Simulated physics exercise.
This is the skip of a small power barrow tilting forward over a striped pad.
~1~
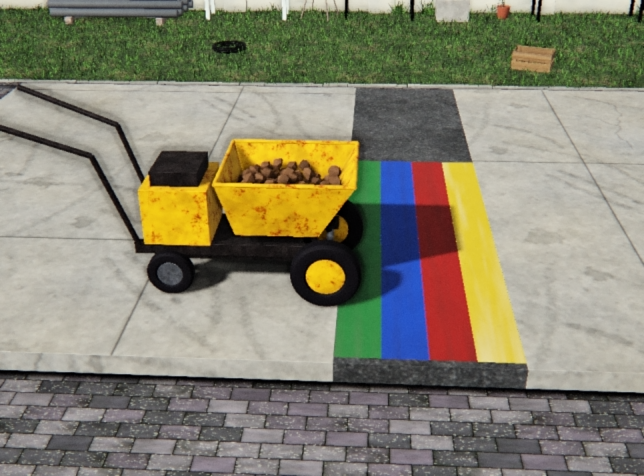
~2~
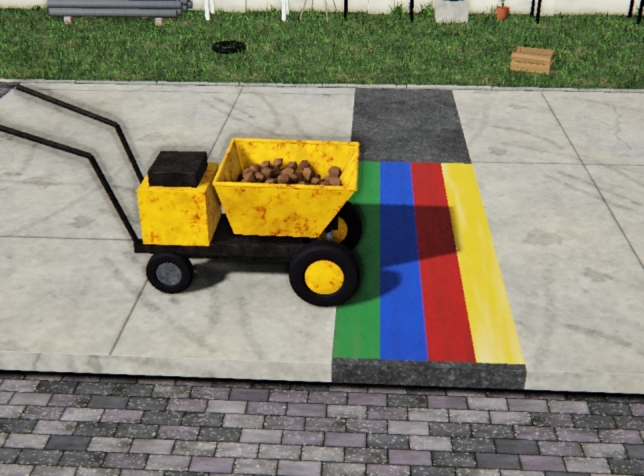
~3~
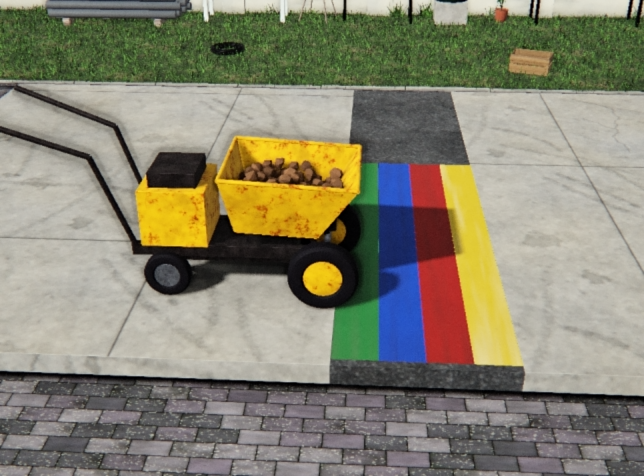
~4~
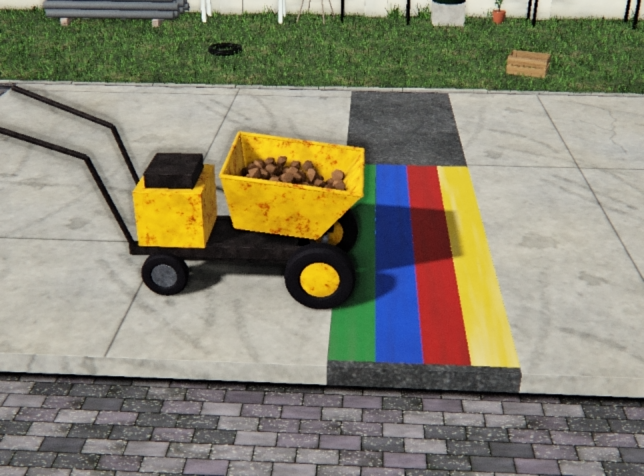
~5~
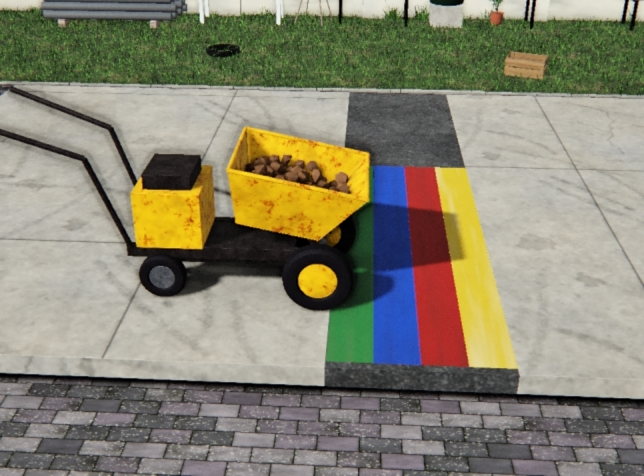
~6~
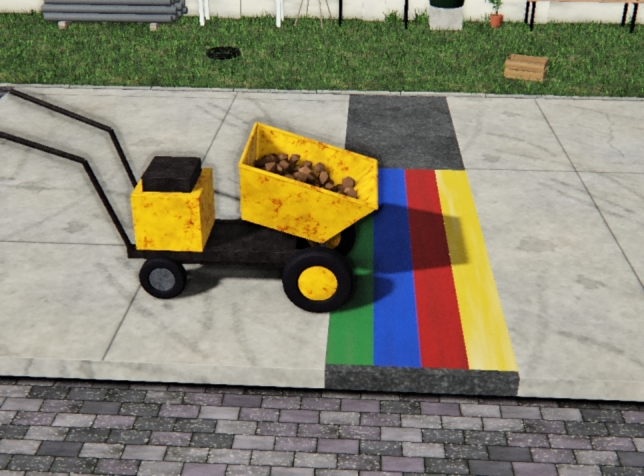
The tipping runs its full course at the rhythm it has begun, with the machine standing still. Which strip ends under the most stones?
The red one gets the largest share.
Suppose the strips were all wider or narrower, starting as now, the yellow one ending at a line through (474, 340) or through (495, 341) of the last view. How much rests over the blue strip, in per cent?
About 0 and 0 per cent.
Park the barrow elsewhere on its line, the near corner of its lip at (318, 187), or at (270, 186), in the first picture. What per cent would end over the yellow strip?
The first gives 10 %, the second 0 %.
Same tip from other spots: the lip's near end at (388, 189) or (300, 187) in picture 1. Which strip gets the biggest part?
First the strip in yellow, then the blue strip.
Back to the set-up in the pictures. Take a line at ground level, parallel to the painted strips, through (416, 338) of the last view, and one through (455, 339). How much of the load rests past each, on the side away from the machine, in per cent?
Near 80 % and 50 %.
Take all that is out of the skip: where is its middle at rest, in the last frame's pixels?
Near (451, 283).
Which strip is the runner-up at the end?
In second place: Yellow.
Just after the last frame, skip tipped steeply; every one in the skip.
A moment on, skip tipped right over; the larger part in the skip; roughly a quarter over the red strip; just a few over the yellow strip.
Further on, skip tipped right over; roughly a quarter in the skip; just a few over the blue strip; roughly a third over the red strip; roughly a quarter over the yellow strip; about a tenth off the paint.
When it is over, skip tipped right over; roughly a quarter in the skip; not one over the green strip; just a few over the blue strip; roughly half over the red strip; roughly a quarter over the yellow strip; about a tenth off the paint.
